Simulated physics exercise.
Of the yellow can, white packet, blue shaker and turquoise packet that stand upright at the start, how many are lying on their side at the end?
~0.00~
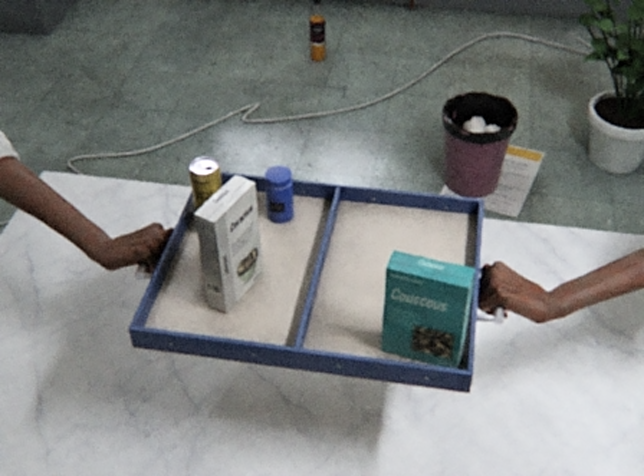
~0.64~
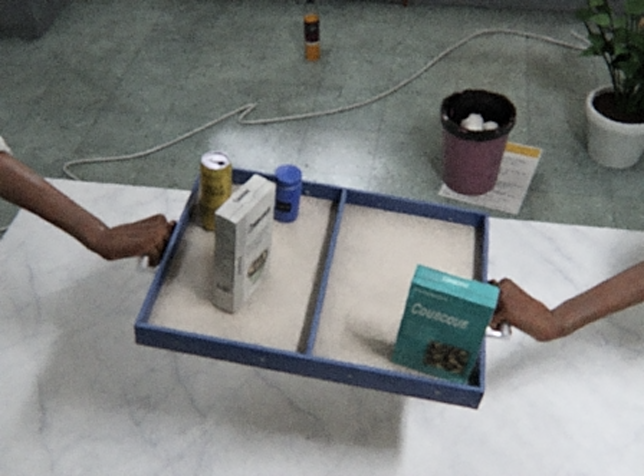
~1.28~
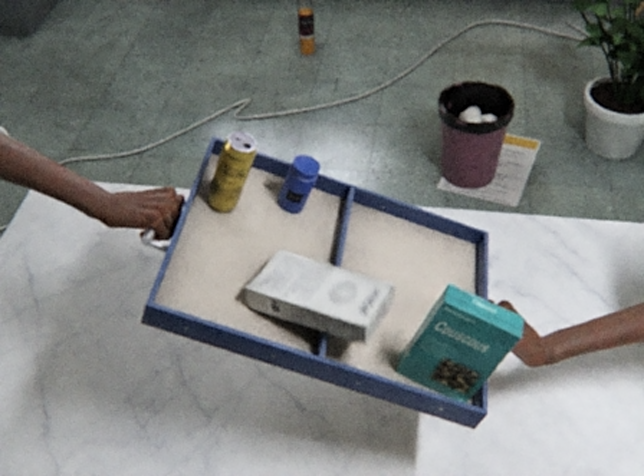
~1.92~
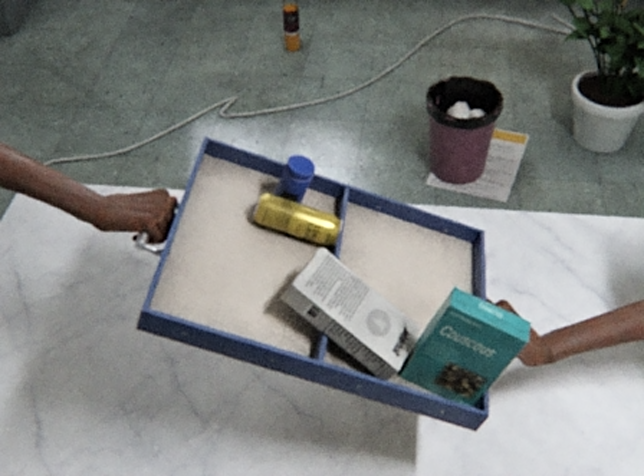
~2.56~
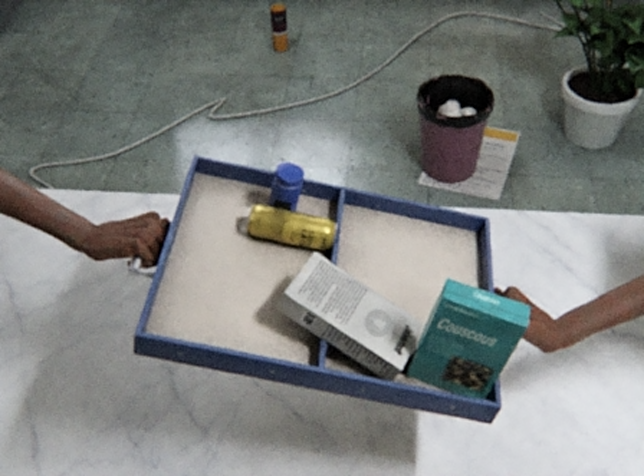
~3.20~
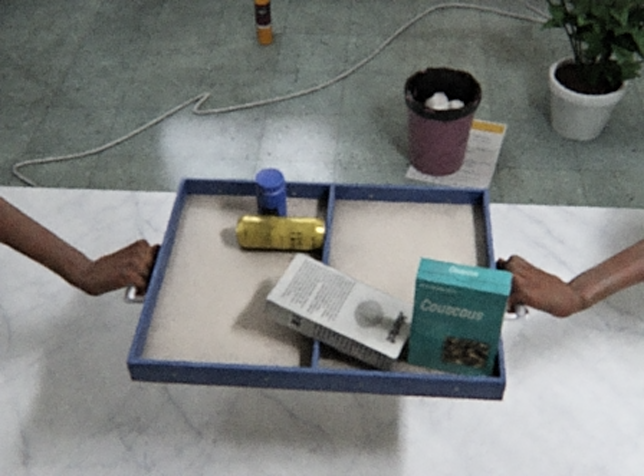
Two of them are lying on their side at the end, the yellow can and the white packet.
A blue tray with a cross bar, held by a hand at each end above a marble surface, starts with a yellow can, a white packet, a blue shaker and a turquoise packet standing on it. The hands dip the tray's right edge, and the white packet topples to the right. The yellow can then tips over and lies on its side near the blue shaker. The hands level the tray again. At the end the white packet lies across the bar against the turquoise packet, while the turquoise packet and the shaker stand upright.
